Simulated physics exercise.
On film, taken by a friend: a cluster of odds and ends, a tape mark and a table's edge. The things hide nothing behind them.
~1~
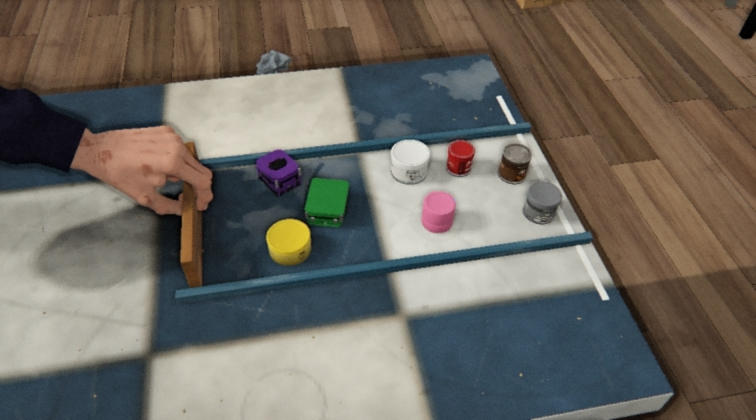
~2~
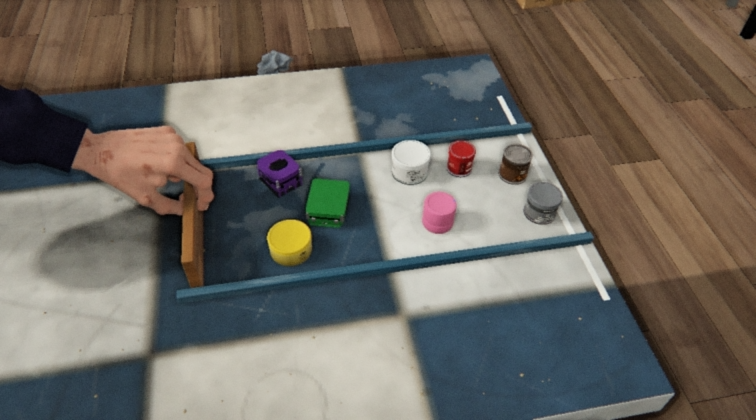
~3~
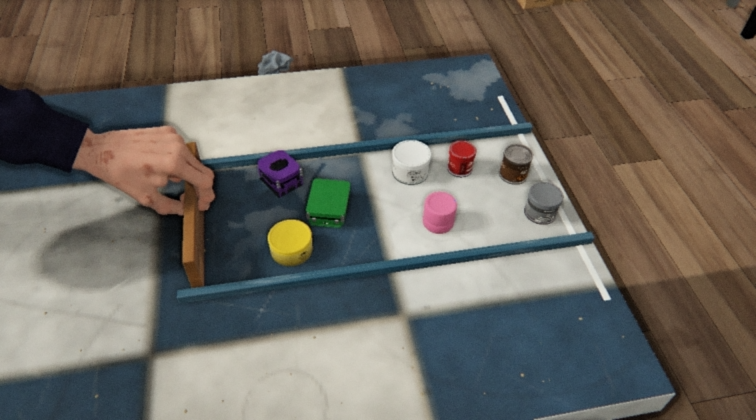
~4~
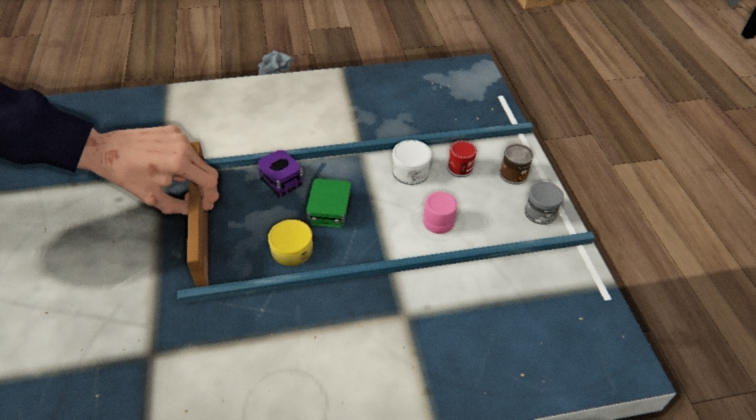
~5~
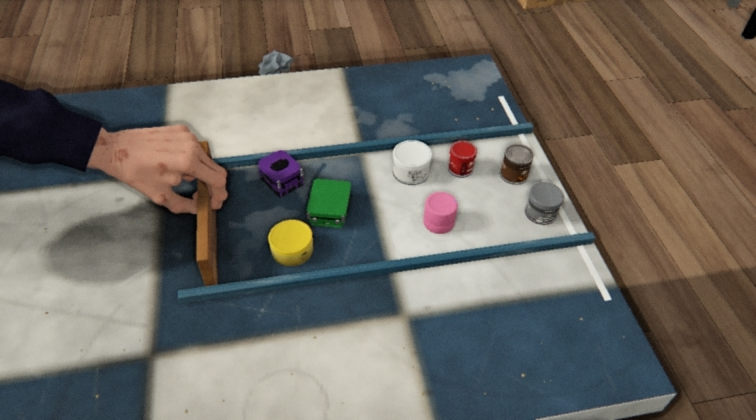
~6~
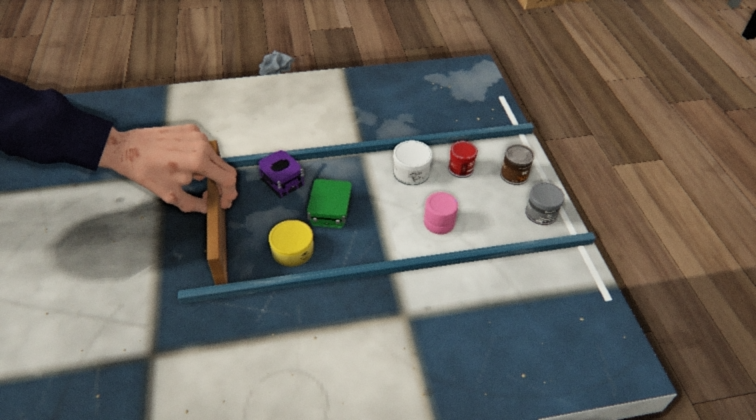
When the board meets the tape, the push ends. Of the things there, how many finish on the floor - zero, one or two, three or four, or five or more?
Five or more finish on the floor.
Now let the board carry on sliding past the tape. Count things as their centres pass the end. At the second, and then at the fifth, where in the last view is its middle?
The middle is near (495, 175) first and near (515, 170) after.
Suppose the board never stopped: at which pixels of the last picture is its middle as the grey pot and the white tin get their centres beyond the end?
Approx. (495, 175) for the first, approx. (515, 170) for the second.
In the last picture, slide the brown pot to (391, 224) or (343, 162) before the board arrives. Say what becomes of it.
At the first spot it drops over the edge, and at the second it drops over the edge.
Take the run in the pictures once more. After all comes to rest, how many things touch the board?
Number: 1.
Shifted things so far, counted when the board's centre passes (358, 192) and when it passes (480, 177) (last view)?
Counting first: 3, next 8.
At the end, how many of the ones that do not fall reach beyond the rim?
It comes to 1.
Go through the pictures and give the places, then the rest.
In the first frame, grey pot (542, 203); brown pot (515, 164); red pot (460, 159); board (193, 212); tape (544, 182).
In the second frame, brown pot (515, 164); green case (328, 204).
In the third frame, red pot (461, 159); yellow tub (291, 243).
In the fourth frame, grey pot (544, 203); pink lid (440, 213).
In the fifth frame, brown pot (517, 164); purple case (281, 173).
In the sixth frame, grey pot (544, 204); brown pot (517, 164); red pot (463, 159); board (217, 210); tape (547, 183).
Soon after, none off yet; grey pot at rest near (544, 204); brown pot at rest near (517, 164); red pot at rest near (463, 159).
After that, none off yet; grey pot at rest near (544, 204); brown pot displaced about its own width near (536, 167); red pot displaced well along near (514, 154).
In the end, the number that fall off is five or more; gone, yellow tub, green case, white tin, pink lid, red pot, brown pot and grey pot.
